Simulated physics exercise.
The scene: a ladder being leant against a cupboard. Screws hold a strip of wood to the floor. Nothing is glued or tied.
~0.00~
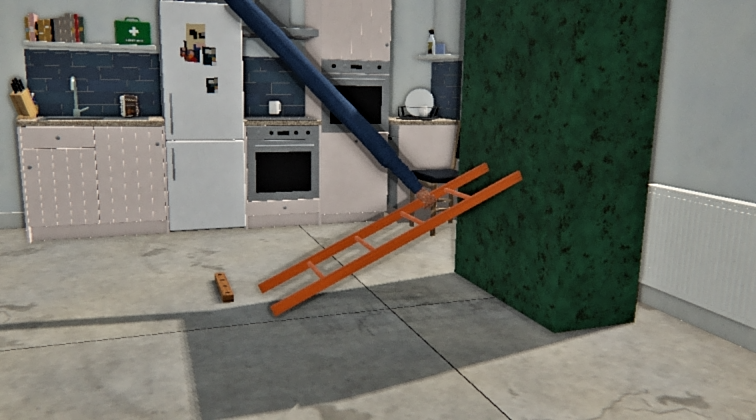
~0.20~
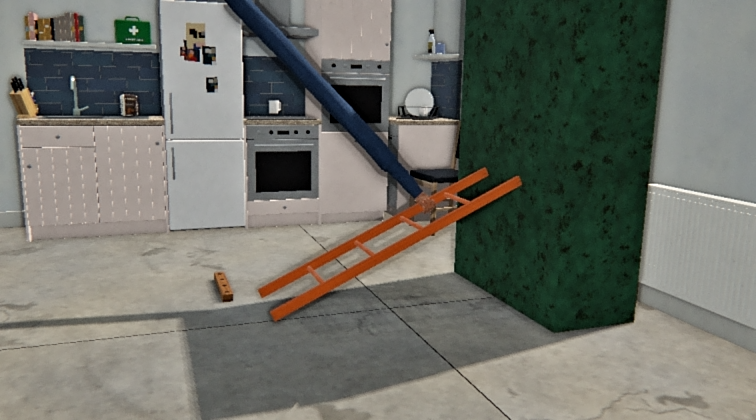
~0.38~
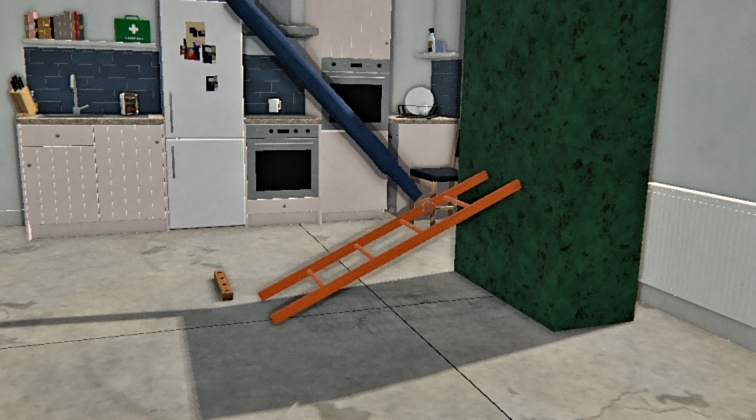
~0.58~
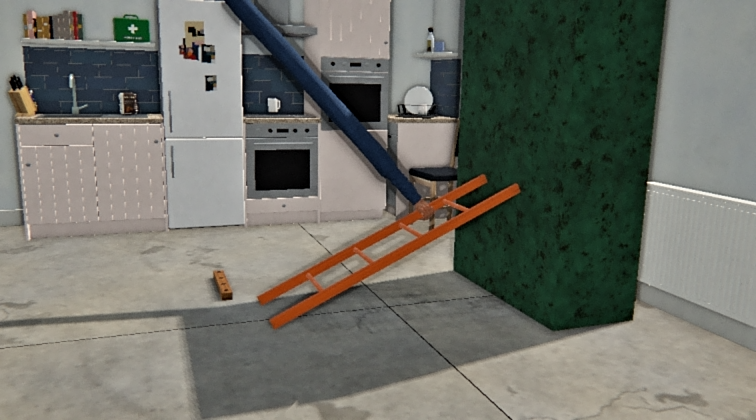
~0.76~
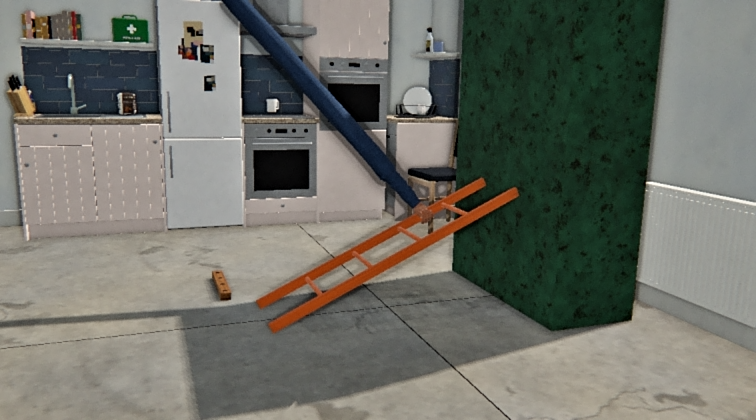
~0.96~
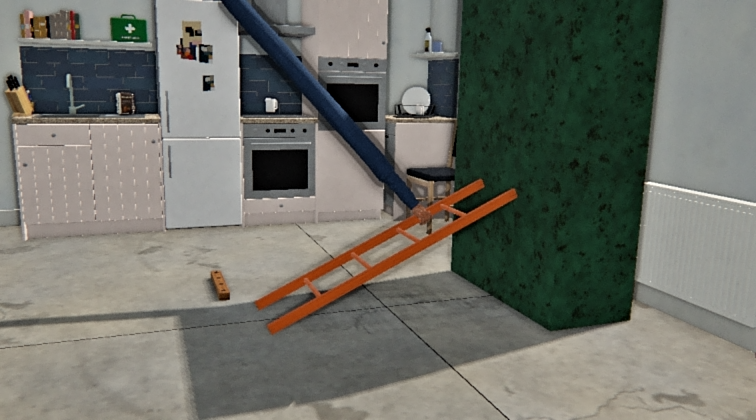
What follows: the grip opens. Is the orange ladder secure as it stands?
In the end the orange ladder slides out and falls.
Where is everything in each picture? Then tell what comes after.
The first picture shows still on the way; orange ladder (390, 232); batten (224, 287).
The second picture shows still on the way; orange ladder (390, 237); batten (223, 286).
The third picture shows still on the way; orange ladder (390, 240); batten (223, 285).
The fourth picture shows still on the way; orange ladder (389, 244); batten (222, 285).
The fifth picture shows still on the way; orange ladder (388, 248); batten (221, 285).
The sixth picture shows in place, still held; orange ladder (386, 249); batten (220, 285).
Around 1.26 s, orange ladder leaning 7° off how it started near (381, 264).
Around 1.38 s, orange ladder leaning 17° off how it started near (376, 286).
Around 1.46 s, orange ladder leaning 25° off how it started near (374, 306).
Finally (2.2 s), the orange ladder slips down, near (374, 305).
